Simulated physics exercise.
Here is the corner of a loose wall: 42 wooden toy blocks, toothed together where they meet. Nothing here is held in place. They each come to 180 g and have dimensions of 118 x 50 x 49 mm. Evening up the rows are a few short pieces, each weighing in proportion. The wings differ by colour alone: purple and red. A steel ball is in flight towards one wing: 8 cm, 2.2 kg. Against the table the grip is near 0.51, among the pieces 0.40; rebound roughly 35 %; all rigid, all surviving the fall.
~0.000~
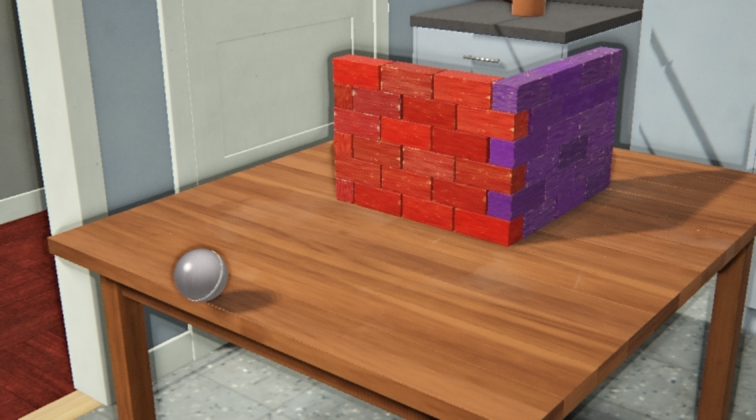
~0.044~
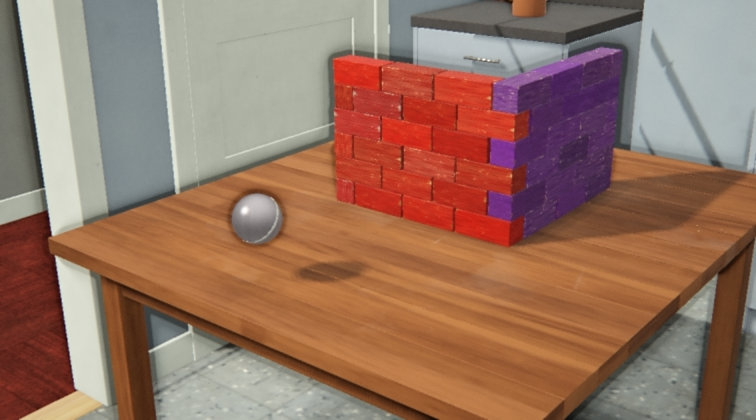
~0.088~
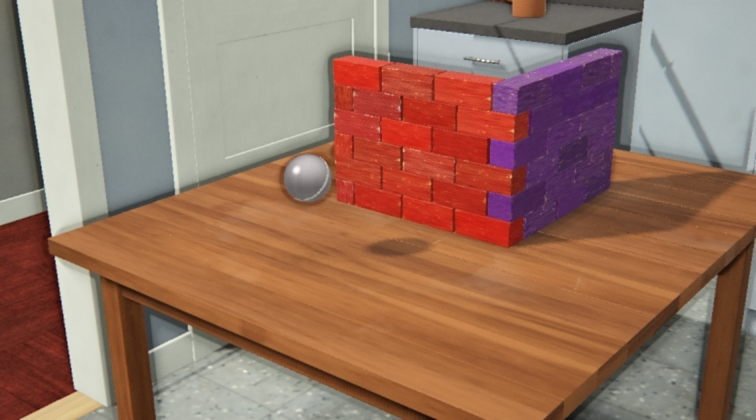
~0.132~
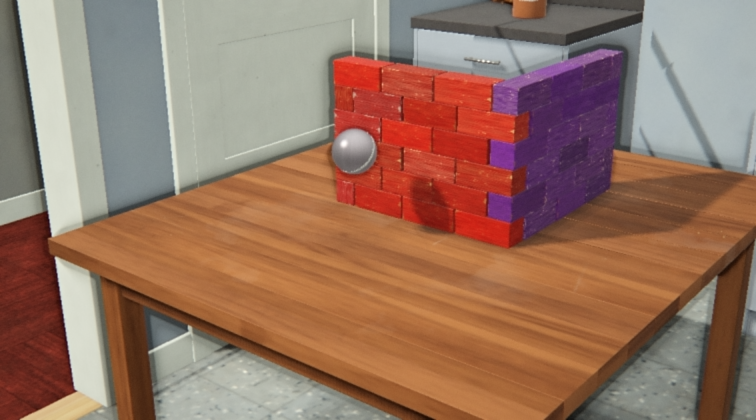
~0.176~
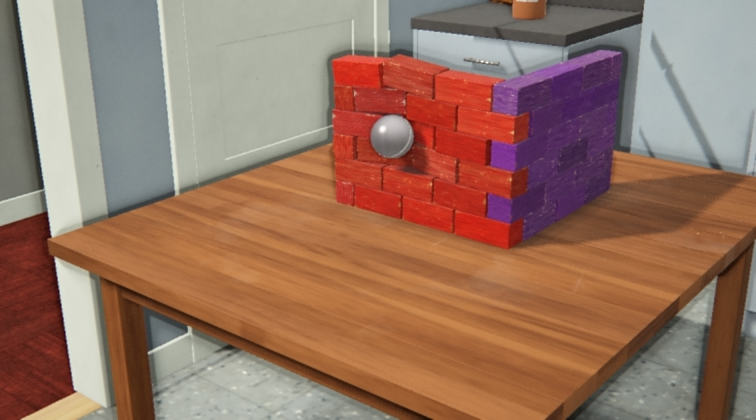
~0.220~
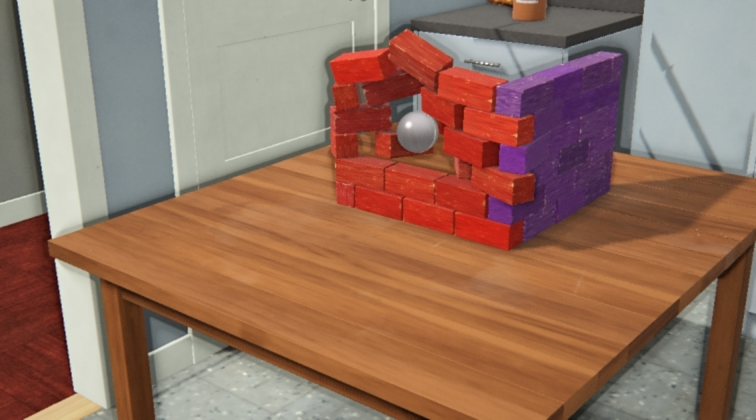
On a wooden table, a steel ball flying rightward into the red wing of a toy-block wall, knocking bricks loose and tilting them.
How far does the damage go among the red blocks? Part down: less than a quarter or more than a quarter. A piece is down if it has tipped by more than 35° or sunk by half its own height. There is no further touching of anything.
Down at the end: In excess of a quarter of them.
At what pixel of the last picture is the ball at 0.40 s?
Pixel position: Around (498, 142).
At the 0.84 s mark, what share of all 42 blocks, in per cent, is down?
30 %.
After 0.40 s, ball still moving; 10 of the 21 red blocks down (10 of 42 in all colours); top red block on its side; top purple block shifted 8 mm.
After 0.84 s, ball still moving; 12 of the 21 red blocks down (12 of 42 in all colours); top red block upside down; top purple block leaning 5°.
At rest (2.2 s), ball rolling away; 13 of the 21 red blocks down (14 of 42 in all colours); top red block upside down; top purple block on its side. That is 62 per cent. As the last picture would show them, middles, top red block near (408, 186), top purple block near (442, 179).
